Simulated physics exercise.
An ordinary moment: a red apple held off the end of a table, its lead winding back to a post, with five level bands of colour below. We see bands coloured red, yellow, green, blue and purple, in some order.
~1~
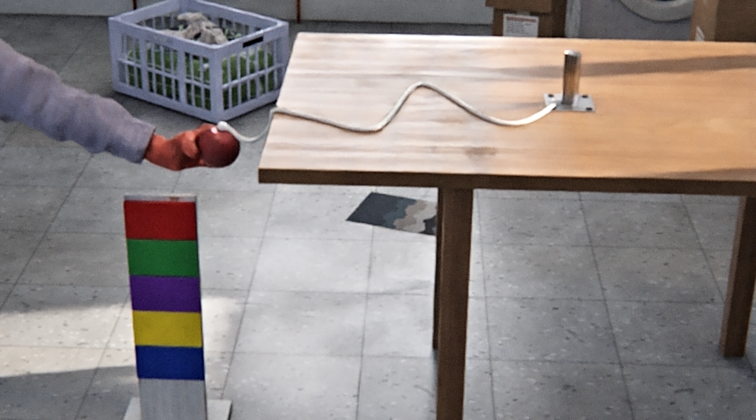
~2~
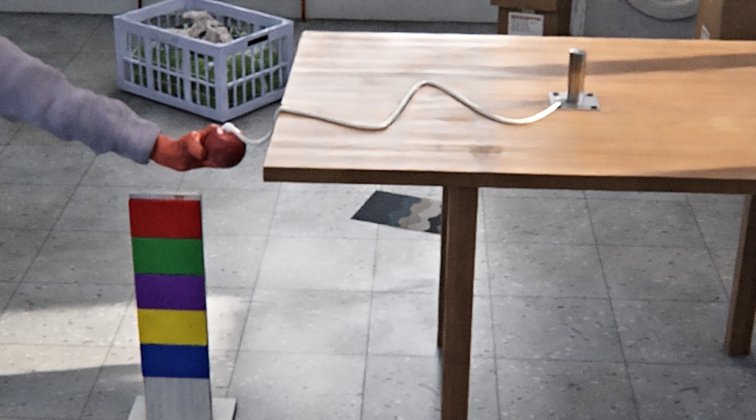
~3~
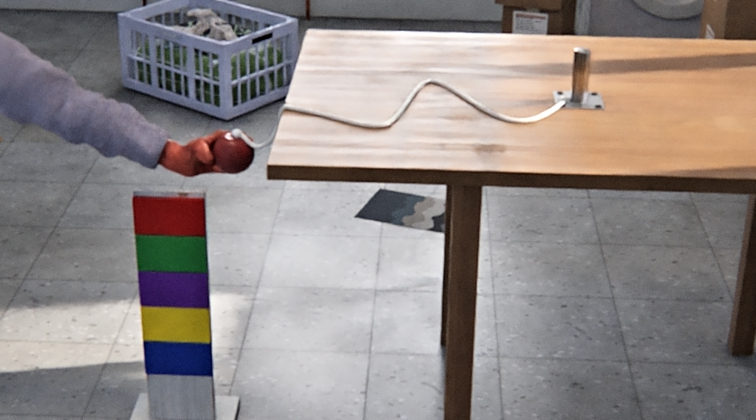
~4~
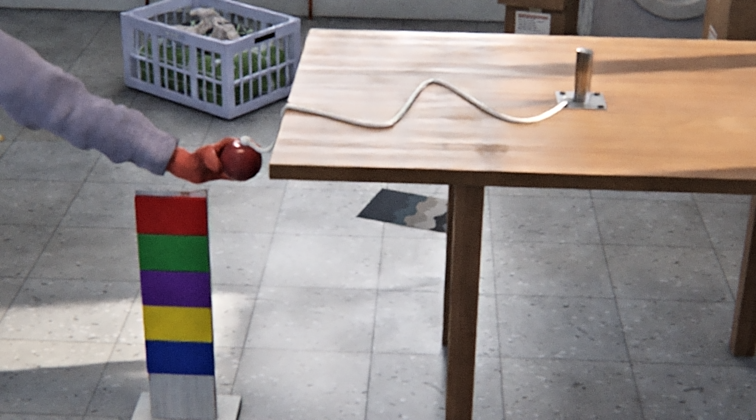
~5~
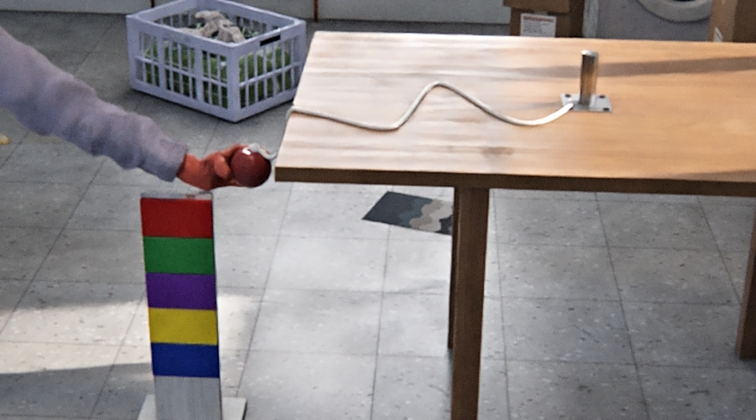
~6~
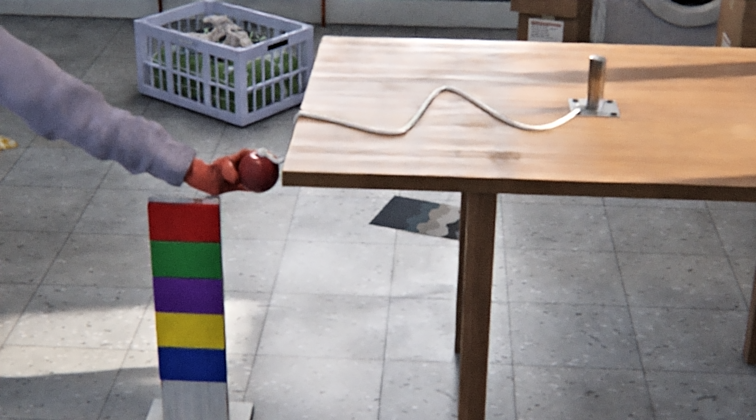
The clip opens with a reddish hand holding a red apple off the table's left end, its pale lead winding back to a post, above a stand banded red, green, purple, yellow and blue. The hand lowers the apple slightly and eases it right, ending a little closer to the table edge.
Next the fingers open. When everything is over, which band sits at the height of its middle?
The blue one.
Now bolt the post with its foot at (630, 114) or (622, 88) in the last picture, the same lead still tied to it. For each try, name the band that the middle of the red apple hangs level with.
Answer, in order: Yellow, yellow.
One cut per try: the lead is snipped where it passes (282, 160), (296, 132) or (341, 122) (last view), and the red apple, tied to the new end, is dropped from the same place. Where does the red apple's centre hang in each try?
In that order: (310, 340), (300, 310) and (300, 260).
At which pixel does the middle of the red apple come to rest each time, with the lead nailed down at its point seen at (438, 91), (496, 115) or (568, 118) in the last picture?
About (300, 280), (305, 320) and (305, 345).
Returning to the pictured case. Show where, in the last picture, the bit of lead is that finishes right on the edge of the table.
The bit in question sits close to (425, 106).
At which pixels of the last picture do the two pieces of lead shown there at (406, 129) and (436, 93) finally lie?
First: (299, 169). Second: (339, 105).
A little later, apple near (309, 361); level with blue.
Next, apple near (298, 360); level with blue.
When it is over, apple near (308, 360); level with blue. The lead holds its middle at blue.
